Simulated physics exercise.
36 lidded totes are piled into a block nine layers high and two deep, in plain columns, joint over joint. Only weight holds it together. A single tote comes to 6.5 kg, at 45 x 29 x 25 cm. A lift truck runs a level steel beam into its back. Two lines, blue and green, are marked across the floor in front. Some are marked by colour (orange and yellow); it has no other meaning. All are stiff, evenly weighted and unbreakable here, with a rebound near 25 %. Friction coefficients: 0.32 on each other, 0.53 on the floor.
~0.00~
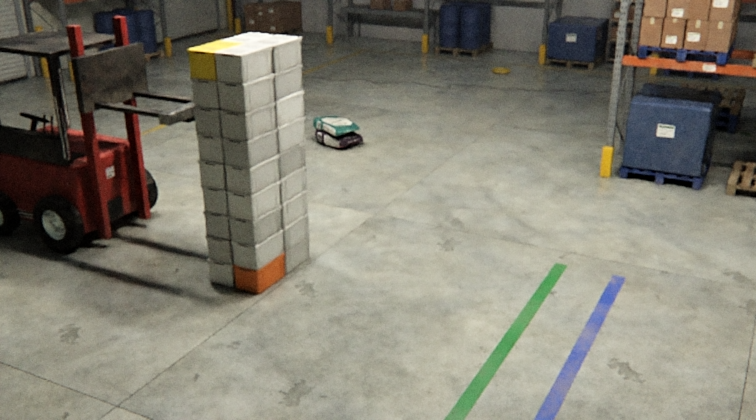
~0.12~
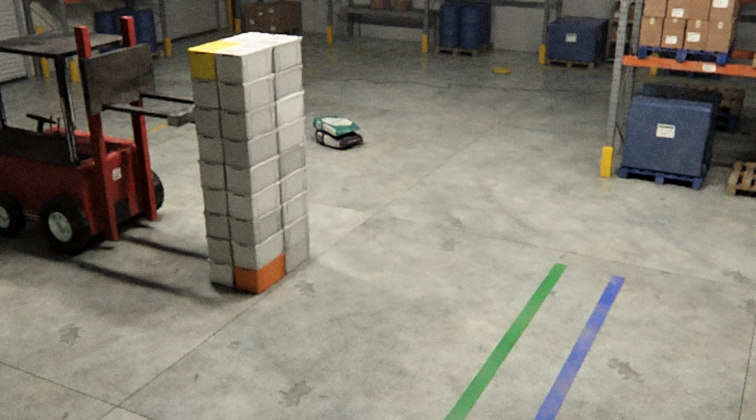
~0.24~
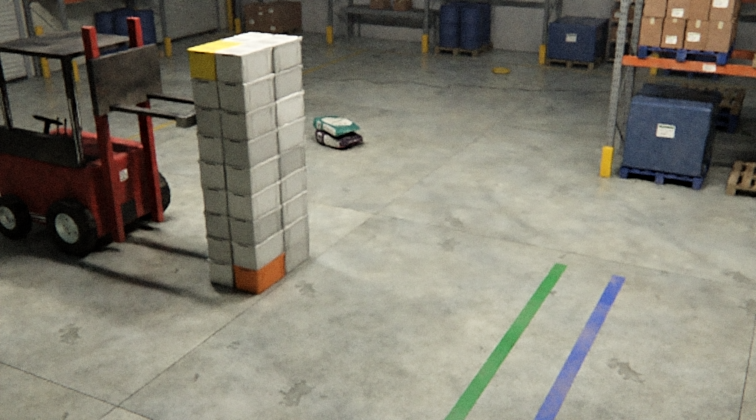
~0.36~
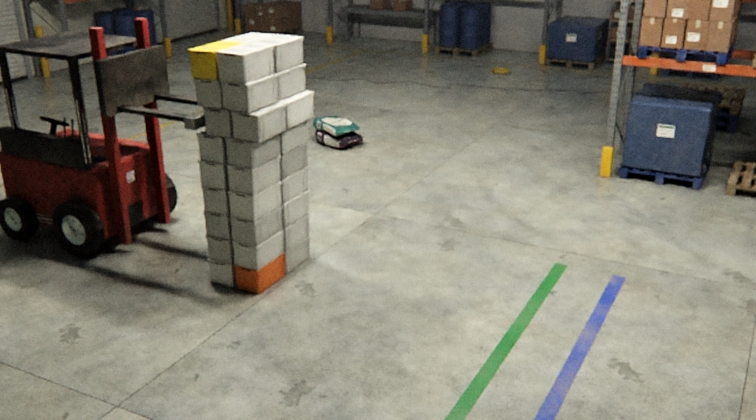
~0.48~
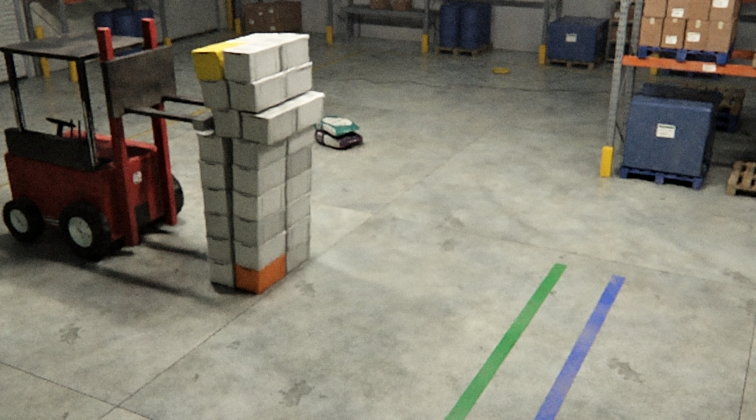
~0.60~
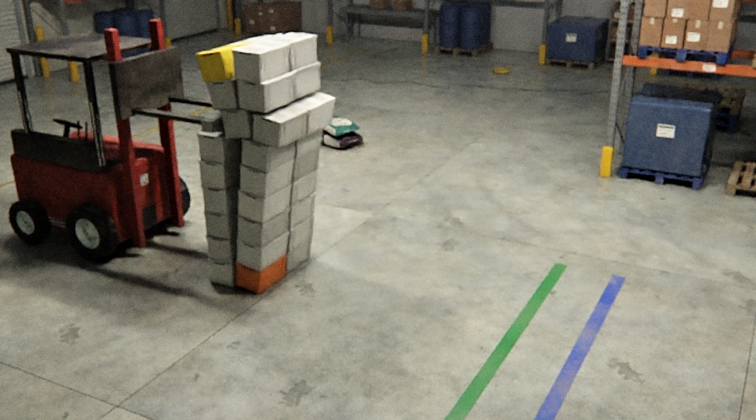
A red forklift rolls right and pushes its beam into a tall stack, shifting upper boxes.
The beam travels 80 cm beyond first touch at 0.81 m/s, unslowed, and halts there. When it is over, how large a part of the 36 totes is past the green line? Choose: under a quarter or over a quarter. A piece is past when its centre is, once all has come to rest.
Under a quarter of them.
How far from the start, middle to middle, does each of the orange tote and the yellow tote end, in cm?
About: Orange 30, yellow 50.
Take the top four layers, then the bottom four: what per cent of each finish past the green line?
From the top 20, from the bottom 0 per cent.
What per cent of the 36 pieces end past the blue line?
About 5 per cent.
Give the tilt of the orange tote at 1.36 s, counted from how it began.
About 80°.
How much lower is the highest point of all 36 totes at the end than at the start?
Roughly 40 cm.
Around 0.78 s, none of the 36 totes past the green line, 24 disturbed; yellow tote tipped 18°; orange tote tipped 16°.
Around 1.06 s, none of the 36 totes past the green line, 24 disturbed; yellow tote tipped 36°, 17 cm lower; orange tote tipped 34°.
Around 1.36 s, none of the 36 totes past the green line, 24 disturbed; yellow tote on its side; orange tote on its side.
Around 1.92 s, 3 of the 36 totes past the green line; orange tote on its side; yellow tote on its side.
Finally (3.8 s), 4 of the 36 totes past the green line; orange tote on its side; yellow tote on its side. That is 11 per cent. Seen by the last camera, middles, orange tote near (283, 275), yellow tote near (247, 110).
